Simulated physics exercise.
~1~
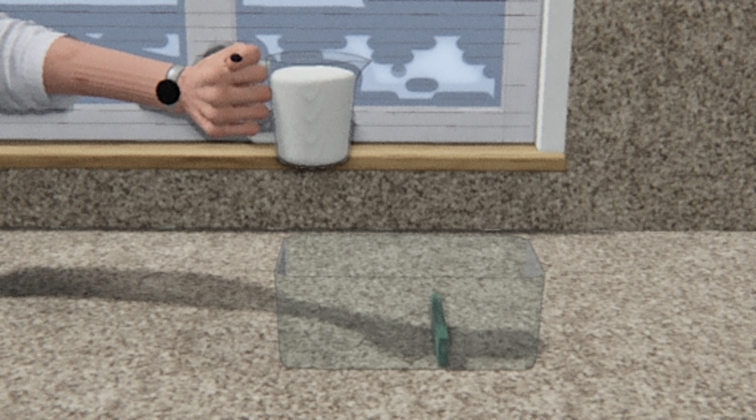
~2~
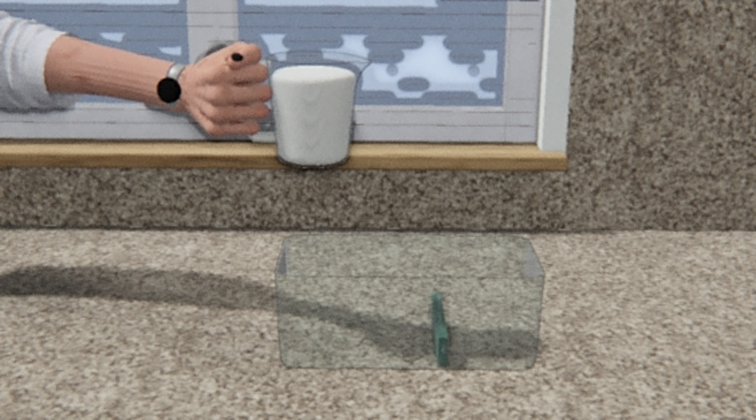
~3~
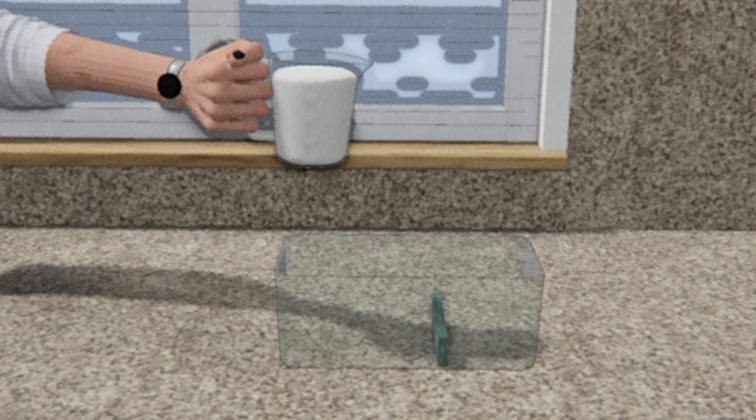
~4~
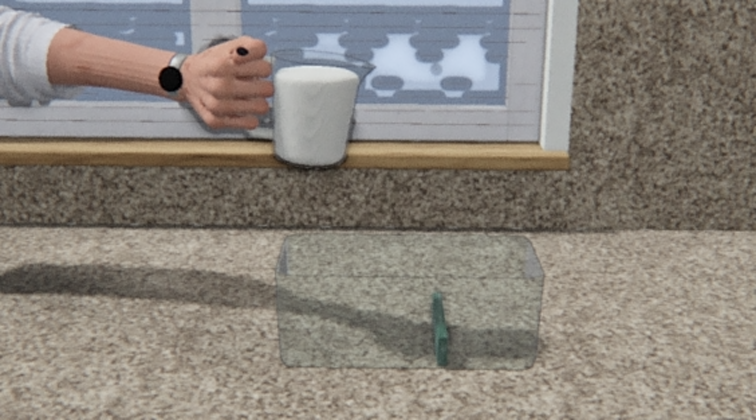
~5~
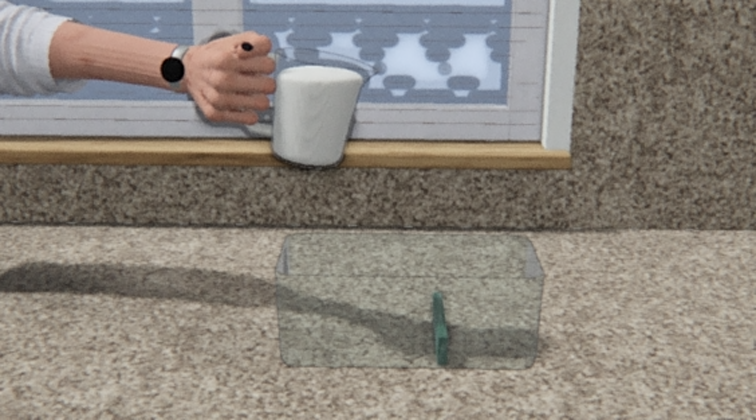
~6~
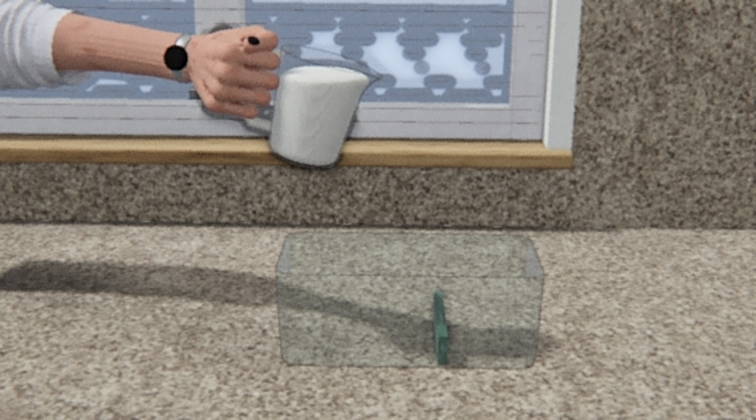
A hand reaching in from the left, with a dark-faced watch on its wrist, slowly tilts a clear jug of white milk toward the right, gently at first and then more noticeably, the milk staying inside. Below sits a long, clear, empty basin with a low green wall across its floor. The steady, slightly raised view shows a speckled stone surface before a wood-silled window.
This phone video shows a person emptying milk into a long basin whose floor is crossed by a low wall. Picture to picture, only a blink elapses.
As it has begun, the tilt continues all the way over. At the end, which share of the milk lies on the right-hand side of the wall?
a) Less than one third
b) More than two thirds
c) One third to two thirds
Option c: One third to two thirds.
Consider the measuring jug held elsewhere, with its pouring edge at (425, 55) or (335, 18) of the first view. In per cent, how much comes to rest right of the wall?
Roughly 80 percent on the first try and 5 percent on the second.
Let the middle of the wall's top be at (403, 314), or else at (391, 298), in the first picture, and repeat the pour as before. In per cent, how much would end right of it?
Around 95 per cent for the first, around 95 per cent for the second.
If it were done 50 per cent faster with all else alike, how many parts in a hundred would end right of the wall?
Near 45 parts in a hundred.
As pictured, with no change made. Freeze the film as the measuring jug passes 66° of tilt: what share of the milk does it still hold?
It still holds close to 75 per cent at that lean.
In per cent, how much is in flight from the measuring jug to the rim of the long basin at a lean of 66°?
Roughly 20 percent.
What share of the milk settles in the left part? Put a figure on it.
Near 45 in a hundred.
A moment on, the measuring jug is tipped part way and 76 per cent is still to pour, 1 is left of the wall and 3 right of it.
Next, the measuring jug is tipped on its side and 27 per cent is still to pour, 12 is left of the wall and 37 right of it.
Then the measuring jug is tipped on its side and 3 per cent is still to pour, 41 is left of the wall and 51 right of it.
Later the measuring jug is tipped on its side and 0 per cent is still to pour, 46 is left of the wall and 52 right of it.
At rest 46 per cent lies left of the wall, 52 right of it and 1 outside.
